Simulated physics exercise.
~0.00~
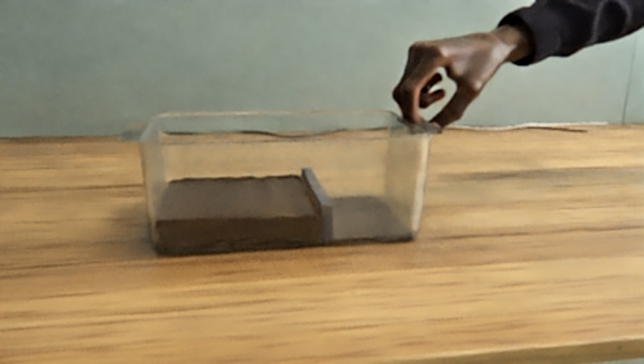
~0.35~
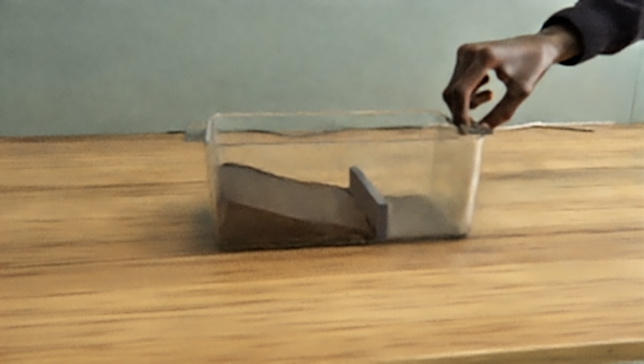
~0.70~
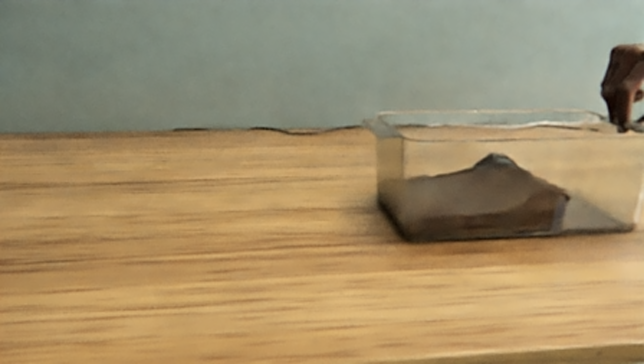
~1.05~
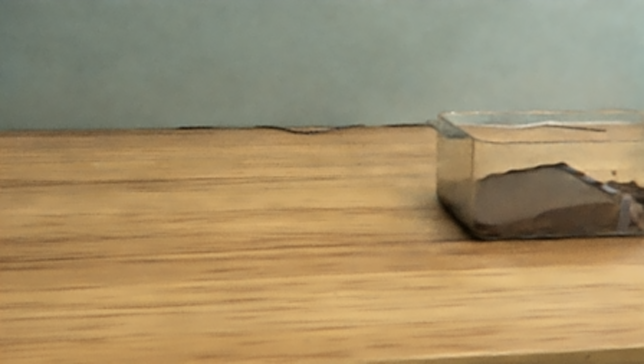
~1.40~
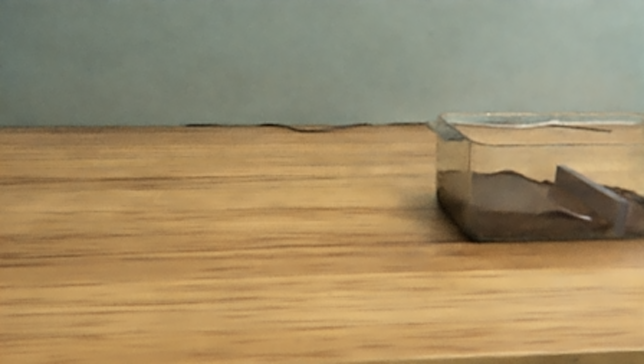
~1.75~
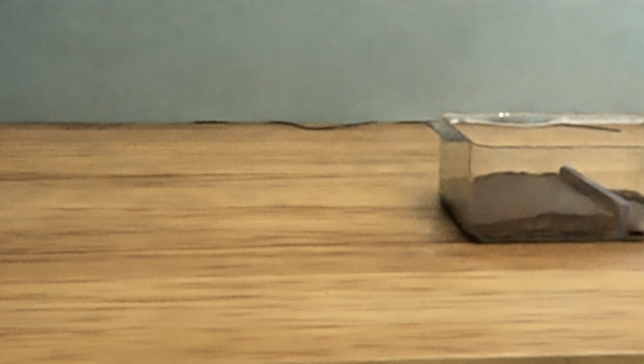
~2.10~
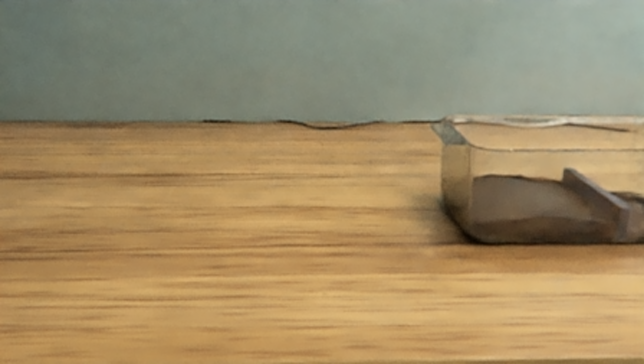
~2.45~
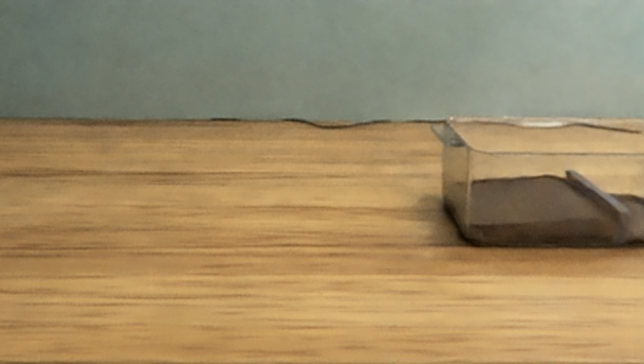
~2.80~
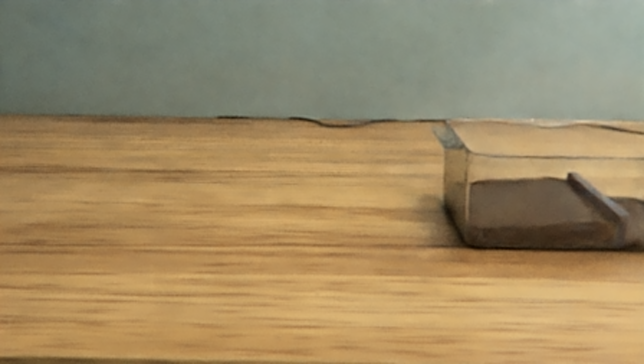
On a wooden table, a hand pulls a clear oblong tub rightwards, partly out of view, and the dark brown liquid in its left half surges up and over a low divider. The liquid sloshes back, then settles nearly level, with some remaining beyond the divider.
